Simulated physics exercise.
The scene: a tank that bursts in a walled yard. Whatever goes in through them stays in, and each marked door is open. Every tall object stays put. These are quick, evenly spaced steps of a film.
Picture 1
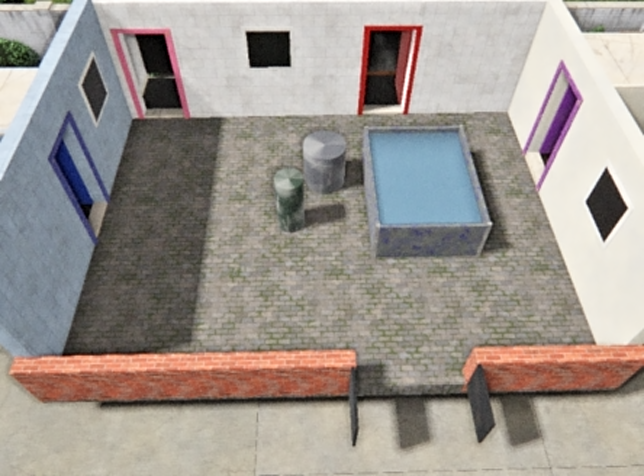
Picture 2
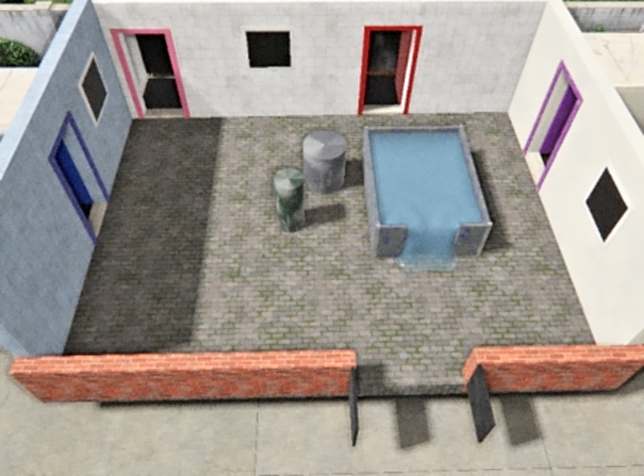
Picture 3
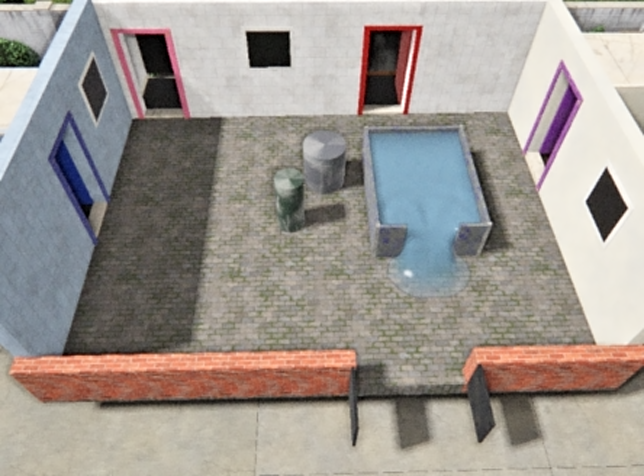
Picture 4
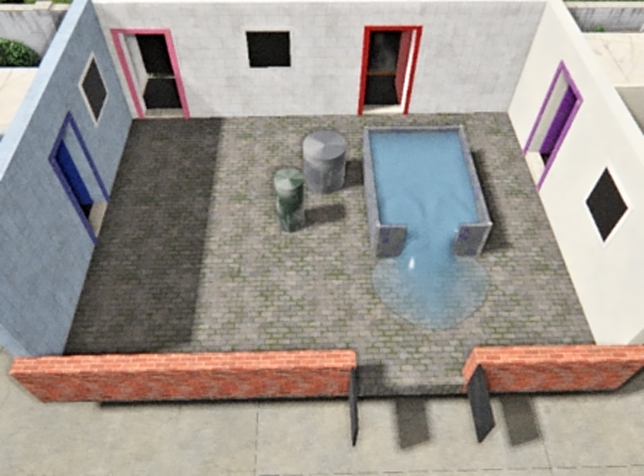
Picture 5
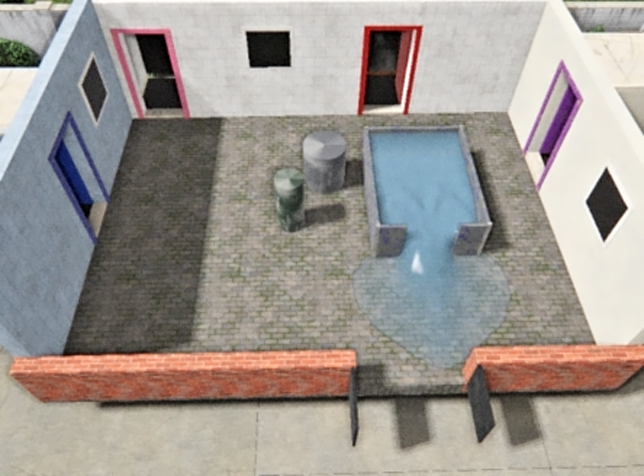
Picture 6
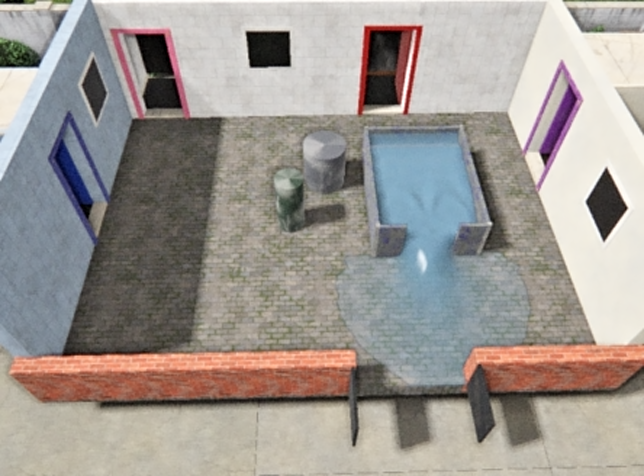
A paved yard, seen from high above by a still camera, is enclosed by a blue wall at left, pale walls behind and at right, and a low red brick wall in front with an open gate. A raised tank of still blue water stands right of centre, beside a grey drum and a green container. The tank's near side opens and water pours out, spreading across the paving in a widening, rounded sheet towards the gate.
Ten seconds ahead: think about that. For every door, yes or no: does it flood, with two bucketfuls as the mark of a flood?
Pink door: No, blue door: No, red door: No, purple door: No.
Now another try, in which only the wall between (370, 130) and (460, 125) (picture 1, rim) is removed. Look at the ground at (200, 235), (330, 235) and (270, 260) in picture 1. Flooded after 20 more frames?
Unwetted, unwetted, unwetted.
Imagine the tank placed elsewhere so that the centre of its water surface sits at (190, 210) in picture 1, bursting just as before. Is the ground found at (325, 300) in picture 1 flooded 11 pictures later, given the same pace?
Submerged.
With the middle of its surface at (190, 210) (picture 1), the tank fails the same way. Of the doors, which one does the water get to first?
That would be the blue one.
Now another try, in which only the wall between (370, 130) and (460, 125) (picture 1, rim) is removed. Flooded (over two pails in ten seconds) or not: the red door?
With the breach moved, the red one overshoots.
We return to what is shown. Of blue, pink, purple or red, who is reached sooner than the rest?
The one in purple.
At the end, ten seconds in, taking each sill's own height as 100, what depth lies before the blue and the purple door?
Close to 60 per cent for the first one and close to 50 per cent for the second.
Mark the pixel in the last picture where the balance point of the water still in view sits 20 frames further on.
My pick is pixel (422, 242).
A moment on, water covers 15 % of the floor; the pink door not reached, the blue door not reached, the red door not reached, the purple door not reached.
Next, water covers 20 % of the floor; the pink door not reached, the blue door not reached, the red door not reached, the purple door not reached.
Then, water covers 35 % of the floor; the pink door not reached, the blue door not reached, the red door not reached, the purple door wet at the sill, nothing in.
Later, water covers 50 % of the floor; the pink door not reached, the blue door wet at the sill, nothing in, the red door wet at the sill, nothing in, the purple door wet at the sill, nothing in.
In the end, water covers 70 % of the floor; the pink door wet at the sill, nothing in, the blue door wet at the sill, nothing in, the red door wet at the sill, nothing in, the purple door wet at the sill, nothing in.
